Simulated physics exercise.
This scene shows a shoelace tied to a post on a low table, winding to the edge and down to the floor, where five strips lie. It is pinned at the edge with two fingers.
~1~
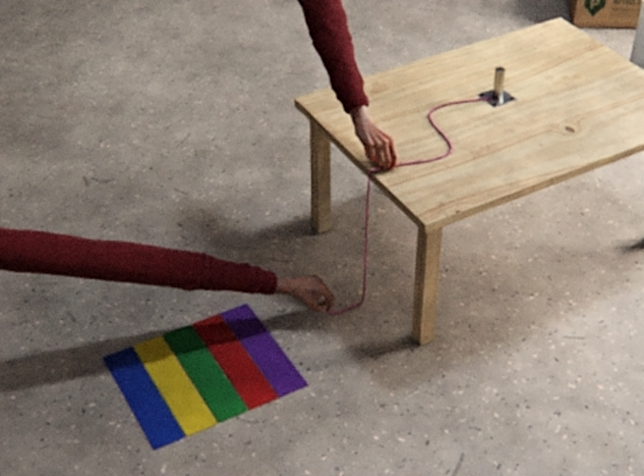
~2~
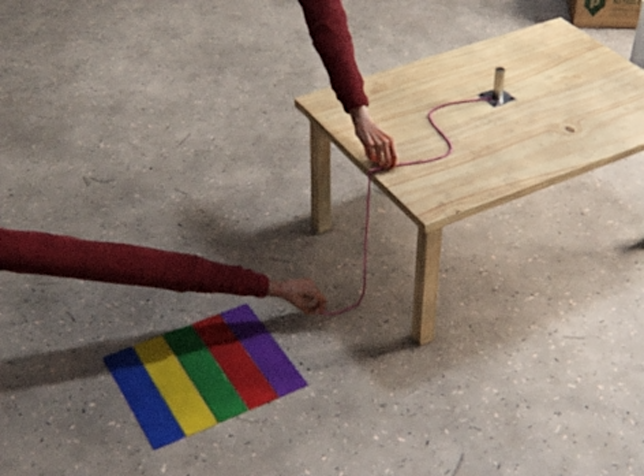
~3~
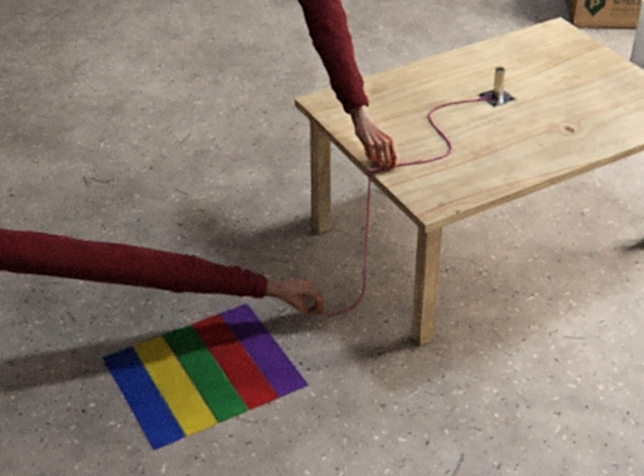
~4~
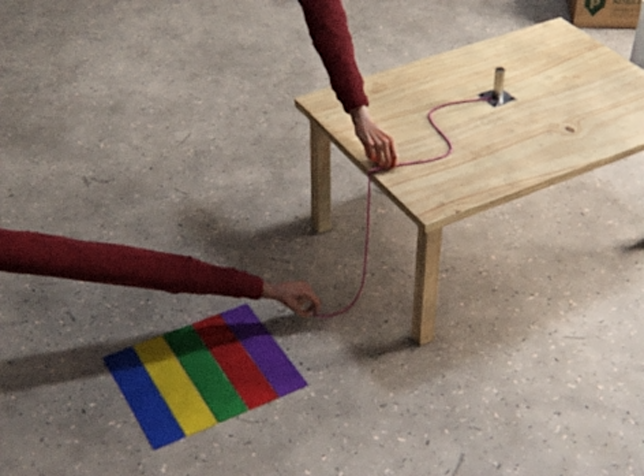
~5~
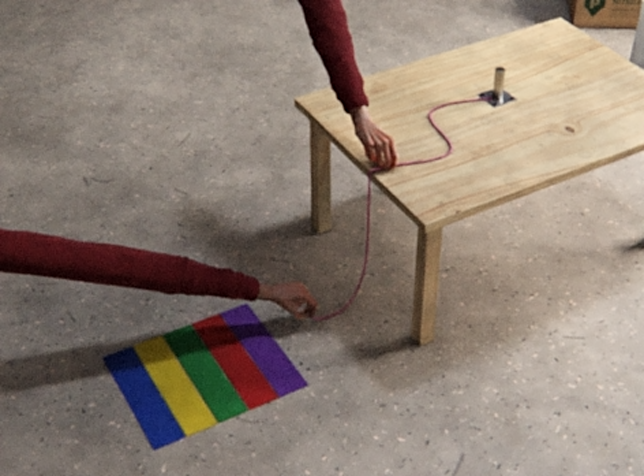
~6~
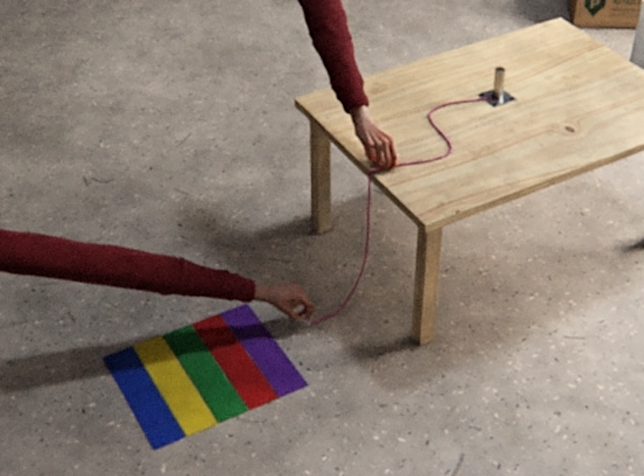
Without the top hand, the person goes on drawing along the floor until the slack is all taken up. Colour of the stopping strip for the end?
Yellow.
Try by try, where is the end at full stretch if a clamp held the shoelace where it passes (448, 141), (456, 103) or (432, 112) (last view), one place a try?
(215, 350); (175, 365); (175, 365).
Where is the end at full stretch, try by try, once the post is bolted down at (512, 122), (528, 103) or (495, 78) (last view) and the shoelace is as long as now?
Going through them in sequence: (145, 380), (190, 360) and finally (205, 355).
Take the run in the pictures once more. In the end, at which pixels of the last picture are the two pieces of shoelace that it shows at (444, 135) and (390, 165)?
The first one ends up at (414, 142) and the second one at (344, 194).
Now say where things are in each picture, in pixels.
In the first picture, end (325, 309); purple (283, 375); red (253, 388); green (223, 400); yellow (192, 413); blue (160, 426).
In the second picture, end (317, 312); shoelace through (462, 102) (437, 129) (428, 161) (369, 184) (366, 239) (364, 293).
In the third picture, end (315, 313).
In the fourth picture, end (311, 314); shoelace through (462, 102) (437, 129) (428, 161) (369, 184) (367, 238) (359, 294).
In the fifth picture, end (308, 316).
In the sixth picture, end (304, 317); shoelace through (462, 102) (437, 129) (428, 161) (369, 184) (368, 238) (351, 295).
Soon after, end near (226, 348); over red.
Then, end near (189, 362); over green.
At full stretch, end near (169, 370); over yellow. Over yellow.
